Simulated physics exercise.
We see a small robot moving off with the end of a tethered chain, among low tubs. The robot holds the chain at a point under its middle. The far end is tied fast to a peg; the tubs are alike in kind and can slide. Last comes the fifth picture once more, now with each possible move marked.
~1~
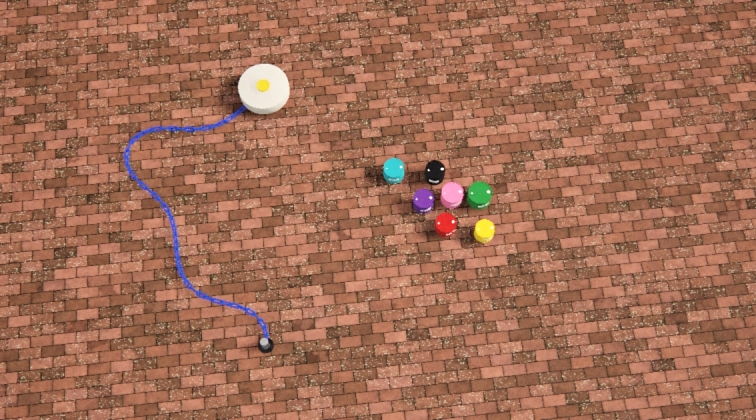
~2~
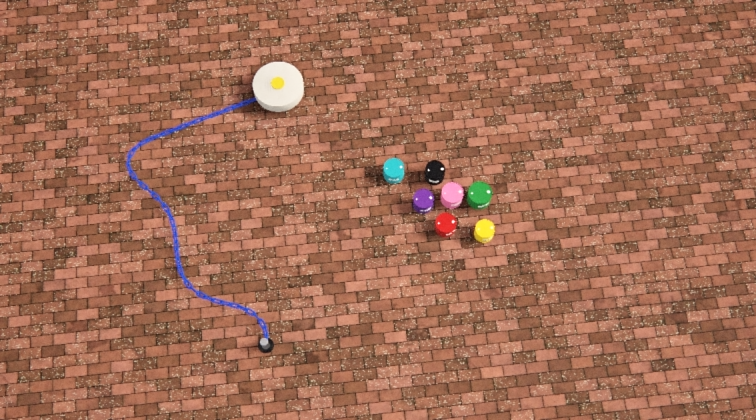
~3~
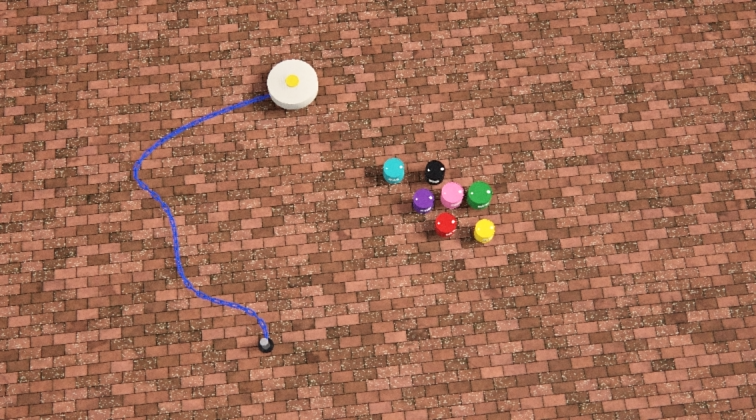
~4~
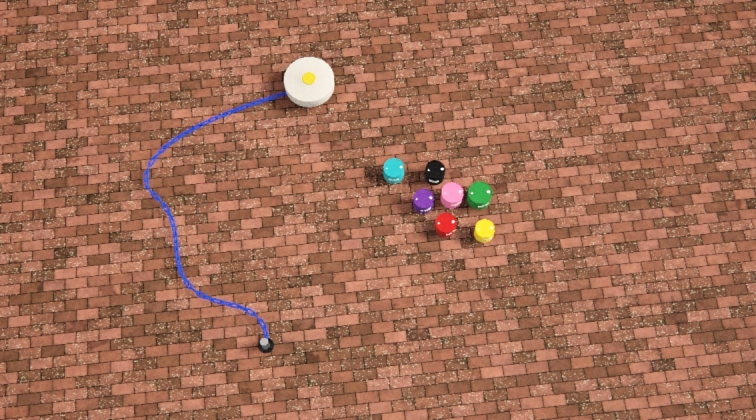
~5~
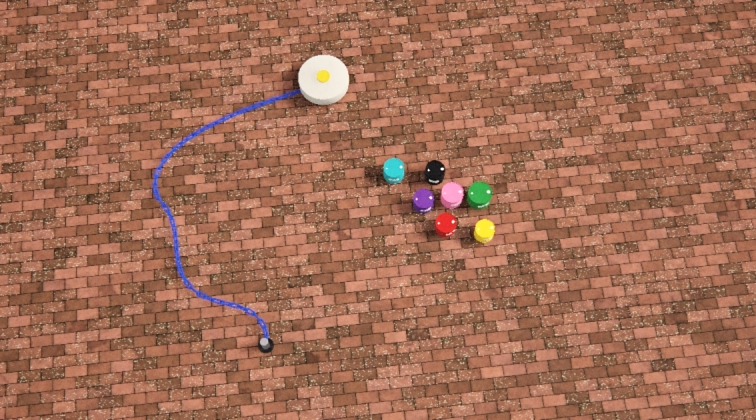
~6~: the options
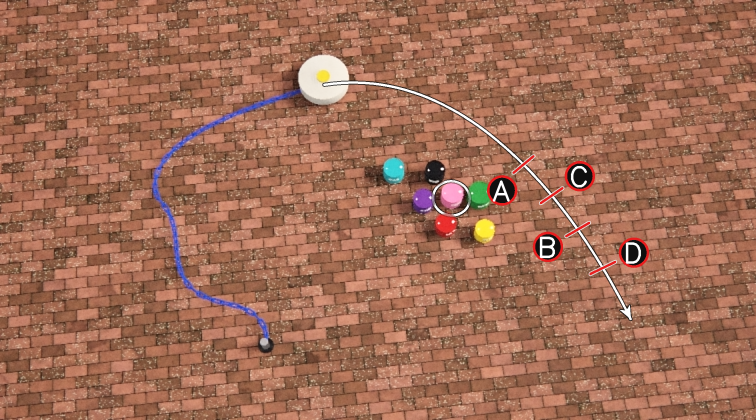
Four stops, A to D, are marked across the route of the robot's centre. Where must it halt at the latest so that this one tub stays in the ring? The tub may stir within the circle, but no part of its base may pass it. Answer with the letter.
All is well up to D.
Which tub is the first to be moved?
Turquoise.
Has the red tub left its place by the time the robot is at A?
By then, no.
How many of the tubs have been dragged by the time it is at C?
The count is none.
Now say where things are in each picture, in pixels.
Turquoise tub (394, 171); yellow tub (484, 231); robot (264, 90), in the first frame.
Robot (279, 87); pink tub (452, 196), in the second frame.
Robot (293, 85); green tub (479, 196), in the third frame.
Robot (309, 83); red tub (446, 225), in the fourth frame.
Robot (324, 81); yellow tub (484, 231); peg (265, 344); pink tub (452, 196), in the fifth frame.
On the marked copy, A at (524, 165); B at (578, 230); C at (552, 196); D at (603, 268); the ring at (451, 198); the route from (324, 85) via (510, 152) to (631, 319).
Taking D. A third of the way, robot (442, 100); pink tub (452, 196).
Two thirds of the way, robot (539, 176); pink tub (452, 196).
When it is over, robot (605, 265); pink tub (454, 197); black tub (435, 189); purple tub (425, 205); turquoise tub (410, 192); the pink tub is still in its ring.
As for the rest, A is safe but short; B is safe but short; C is safe but short.
